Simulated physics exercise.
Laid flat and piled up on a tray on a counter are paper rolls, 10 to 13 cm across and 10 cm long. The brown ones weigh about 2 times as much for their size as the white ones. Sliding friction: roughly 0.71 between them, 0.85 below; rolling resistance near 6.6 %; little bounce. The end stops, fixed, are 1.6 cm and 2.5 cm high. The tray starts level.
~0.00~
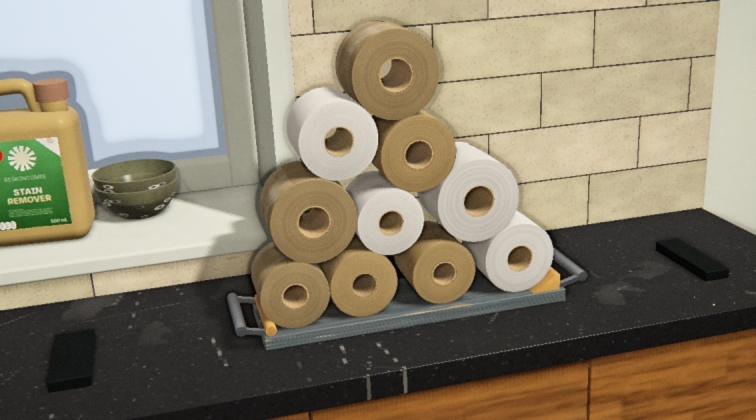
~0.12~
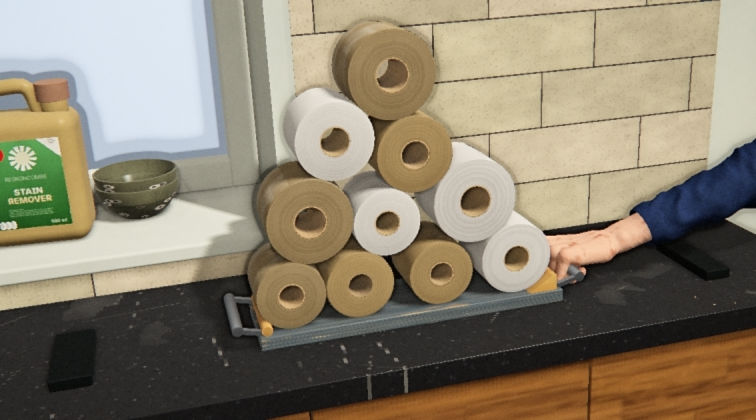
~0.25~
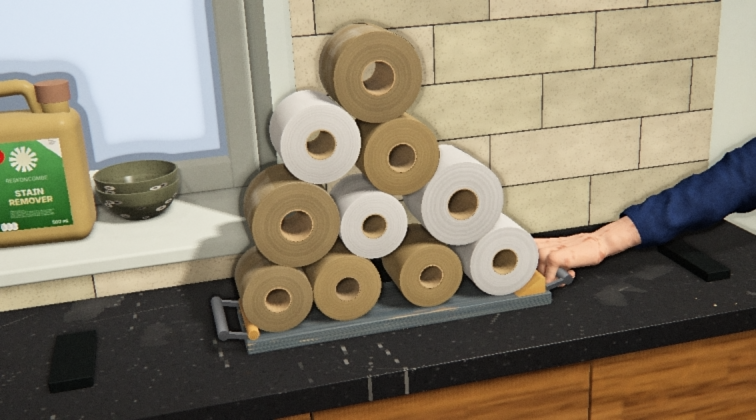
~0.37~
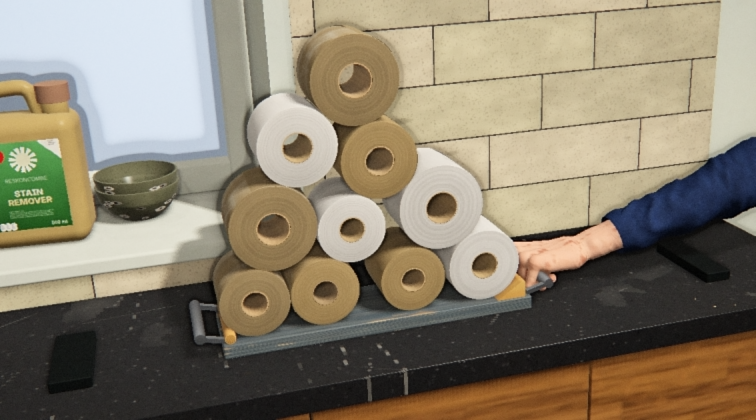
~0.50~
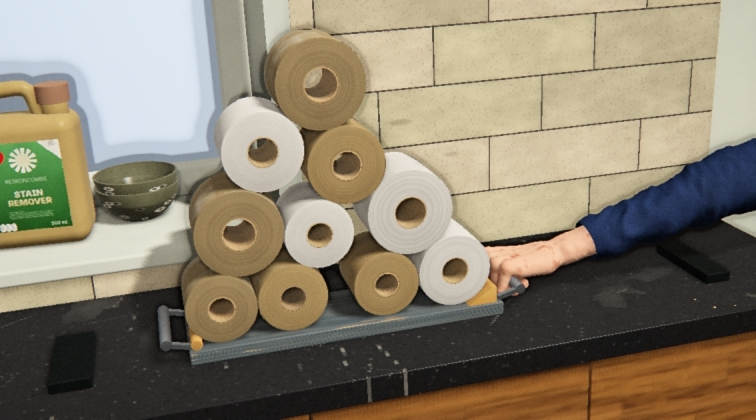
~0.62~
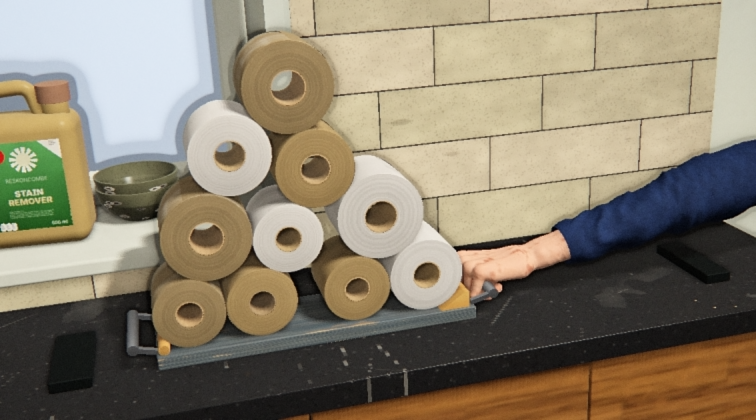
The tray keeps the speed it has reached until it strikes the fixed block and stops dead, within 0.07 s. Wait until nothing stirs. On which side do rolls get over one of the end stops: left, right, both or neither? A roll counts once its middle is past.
Left, as it turns out.
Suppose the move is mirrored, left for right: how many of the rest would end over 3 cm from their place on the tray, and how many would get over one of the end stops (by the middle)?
Then 1 and 0.
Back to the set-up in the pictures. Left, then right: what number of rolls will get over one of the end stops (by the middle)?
Left 2, right 0.
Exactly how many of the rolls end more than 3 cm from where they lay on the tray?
In all, 3.
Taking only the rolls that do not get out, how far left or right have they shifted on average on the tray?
Some 1 cm leftwards.
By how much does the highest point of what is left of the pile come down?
About 13 cm.
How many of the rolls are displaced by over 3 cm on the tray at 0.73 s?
0 by then.
By 0.73 s, tray 19 cm along; 0 now displaced over 3 cm; not one over the end stops; the one last seen at (207, 239) in place (moves measured on the tray).
By 0.89 s, tray 24 cm along; 0 now displaced over 3 cm; not one over the end stops; the one last seen at (207, 239) in place.
By 1.28 s, tray 24 cm along; 2 now displaced over 3 cm; not one over the end stops; the one last seen at (207, 239) 3.5 cm left.
By 2.24 s, tray 24 cm along; 3 now displaced over 3 cm; 2 over the left round bar; the one last seen at (207, 239) fallen off to the left.
At rest by 2.5 s, 3 moved over 3 cm; 2 over the left round bar; the one last seen at (207, 239) fallen off to the left; top of the pile 29 cm high, from 41 cm.
